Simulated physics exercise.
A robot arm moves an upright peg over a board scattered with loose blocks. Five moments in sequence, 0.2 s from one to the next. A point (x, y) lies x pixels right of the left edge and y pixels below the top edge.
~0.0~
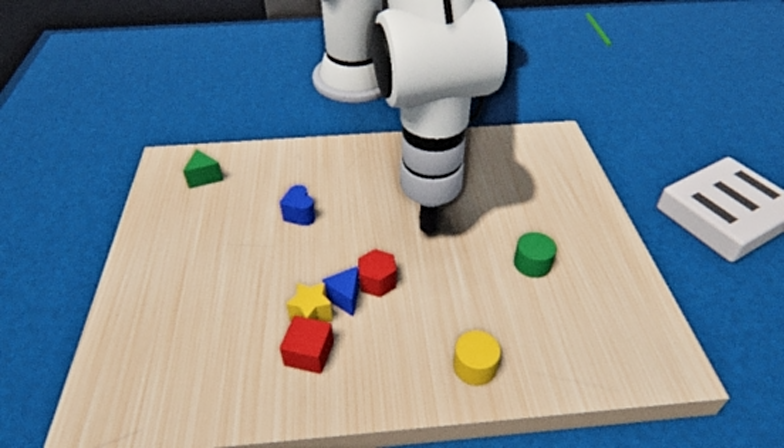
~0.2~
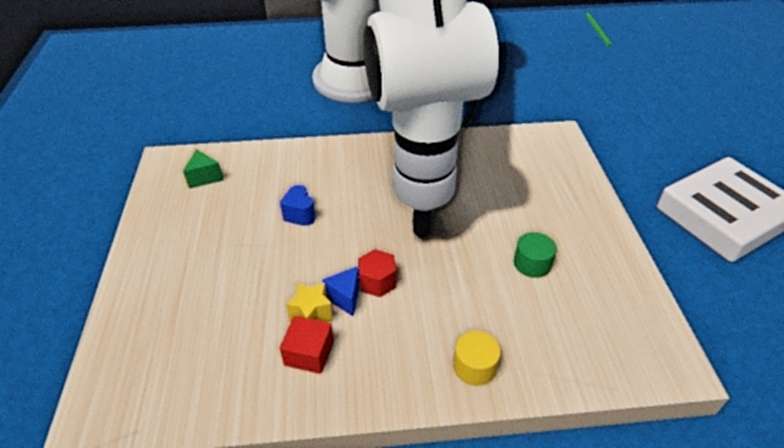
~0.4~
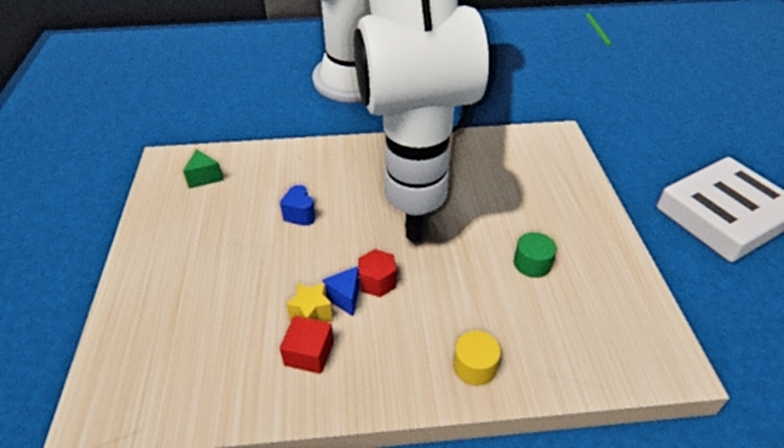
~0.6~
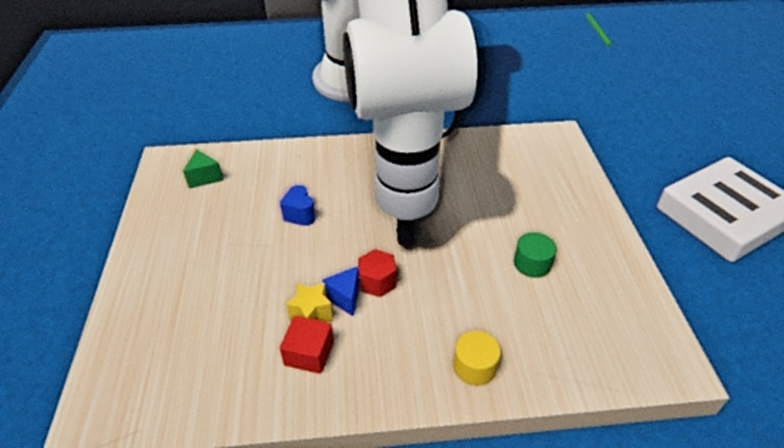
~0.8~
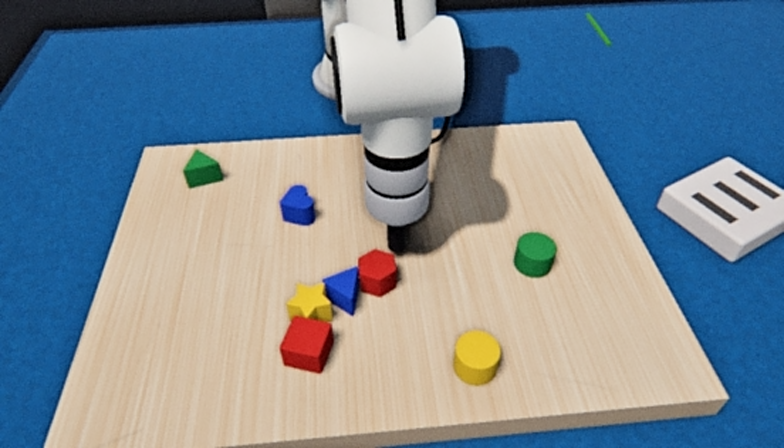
We see a robot arm holding an upright black peg above a wooden board scattered with colourful blocks; the arm moves the peg a short way left and slightly toward the viewer, nearing the red six-sided block, while the blocks stay still.
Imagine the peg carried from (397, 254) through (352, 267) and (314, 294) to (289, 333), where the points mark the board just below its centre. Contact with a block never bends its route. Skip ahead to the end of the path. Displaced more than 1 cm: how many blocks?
I count two.
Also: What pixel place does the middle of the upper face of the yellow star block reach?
Around (304, 329).
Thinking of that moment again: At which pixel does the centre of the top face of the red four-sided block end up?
It should be at about (310, 367).
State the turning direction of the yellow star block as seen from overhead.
From above, the turn goes anticlockwise.
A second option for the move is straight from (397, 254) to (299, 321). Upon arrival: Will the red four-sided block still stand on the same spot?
I expect not.
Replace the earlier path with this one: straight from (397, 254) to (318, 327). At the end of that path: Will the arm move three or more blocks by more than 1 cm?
Yes, it checks out.
The first path, step by step. One third of the way, peg (351, 260); nothing pushed yet.
Two thirds of the way, peg (312, 287); nothing pushed yet.
At the end, peg (287, 326); red four-sided block (310, 367); yellow star block (304, 329), turned 50° anticlockwise; red six-sided block still.
